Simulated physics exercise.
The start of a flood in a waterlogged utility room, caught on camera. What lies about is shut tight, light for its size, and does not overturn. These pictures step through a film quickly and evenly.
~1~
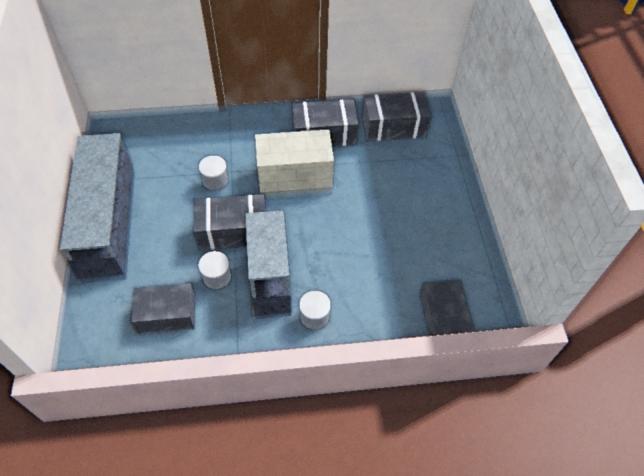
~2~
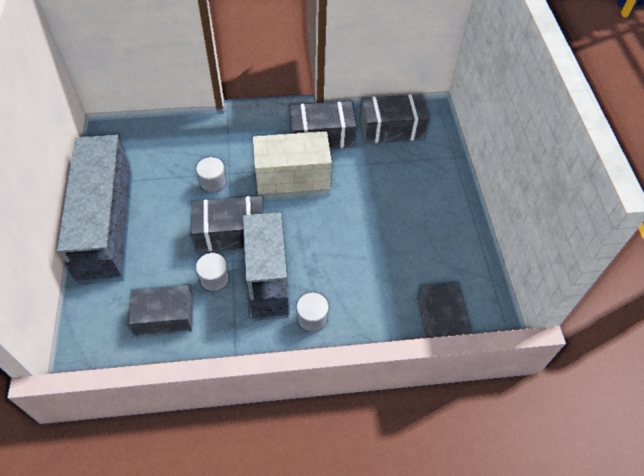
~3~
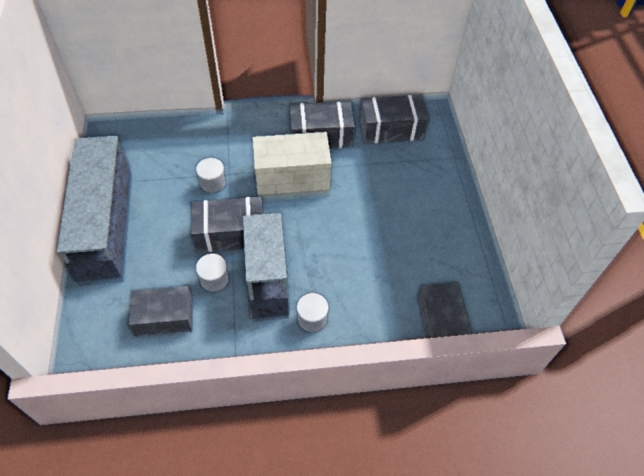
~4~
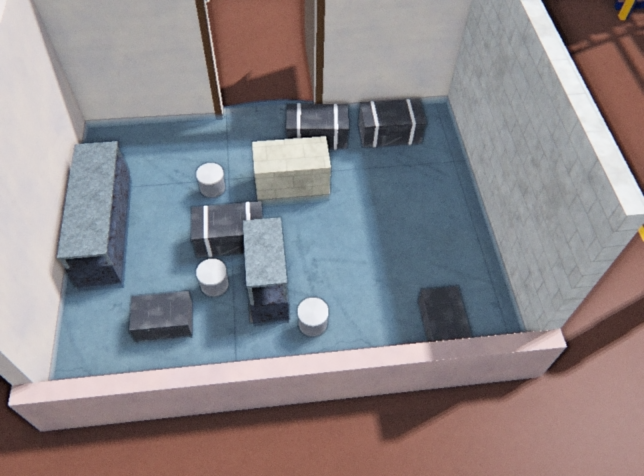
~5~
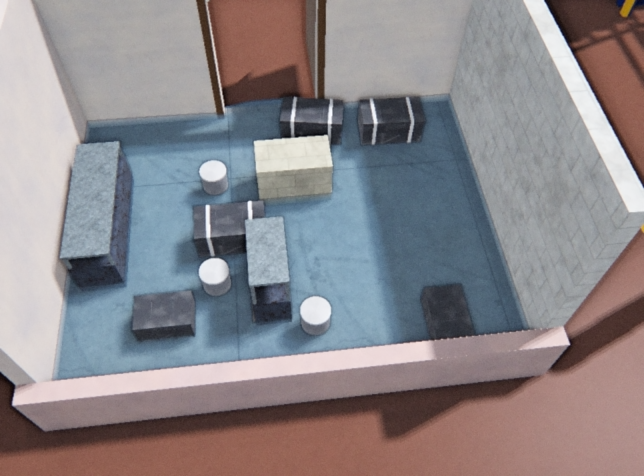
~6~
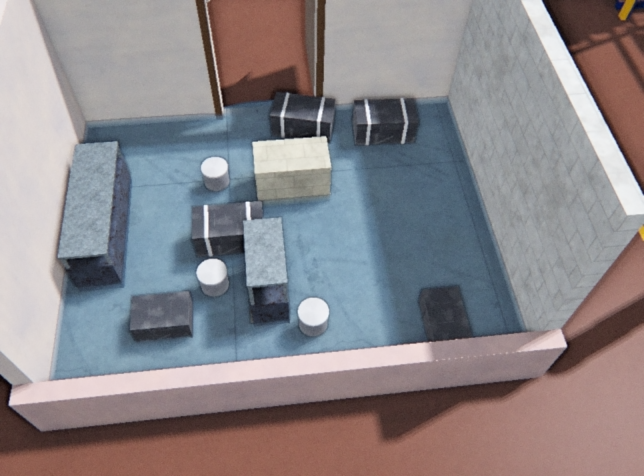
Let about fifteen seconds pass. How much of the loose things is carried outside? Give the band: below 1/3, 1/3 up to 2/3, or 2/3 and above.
It comes out within one to two thirds.
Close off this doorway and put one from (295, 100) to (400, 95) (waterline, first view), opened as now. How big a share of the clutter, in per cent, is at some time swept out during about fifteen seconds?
Roughly 40 in a hundred.
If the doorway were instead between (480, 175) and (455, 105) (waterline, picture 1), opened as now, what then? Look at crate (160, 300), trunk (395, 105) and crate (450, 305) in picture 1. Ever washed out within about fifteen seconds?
One by one as named: Doesn't escape, gets away and doesn't escape.
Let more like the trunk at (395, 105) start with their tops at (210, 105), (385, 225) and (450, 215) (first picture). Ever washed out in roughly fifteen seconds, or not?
The first leaves, the second does not leave, and the third does not leave.
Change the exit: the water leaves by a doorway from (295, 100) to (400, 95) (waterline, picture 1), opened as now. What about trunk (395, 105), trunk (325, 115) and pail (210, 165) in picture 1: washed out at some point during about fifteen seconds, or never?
Per object, as asked: Flushed / flushed / flushed.
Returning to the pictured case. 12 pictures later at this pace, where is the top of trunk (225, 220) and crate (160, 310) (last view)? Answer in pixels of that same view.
First top about at (213, 164); second top about at (167, 281).
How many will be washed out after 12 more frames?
The number comes to 3.
A moment on, 0 of 8 are out; 8 afloat.
Next, 3 of 8 are out; 5 afloat.
Later, 3 of 8 are out; 5 afloat.
In the end, 4 of 8 are out; 4 afloat.
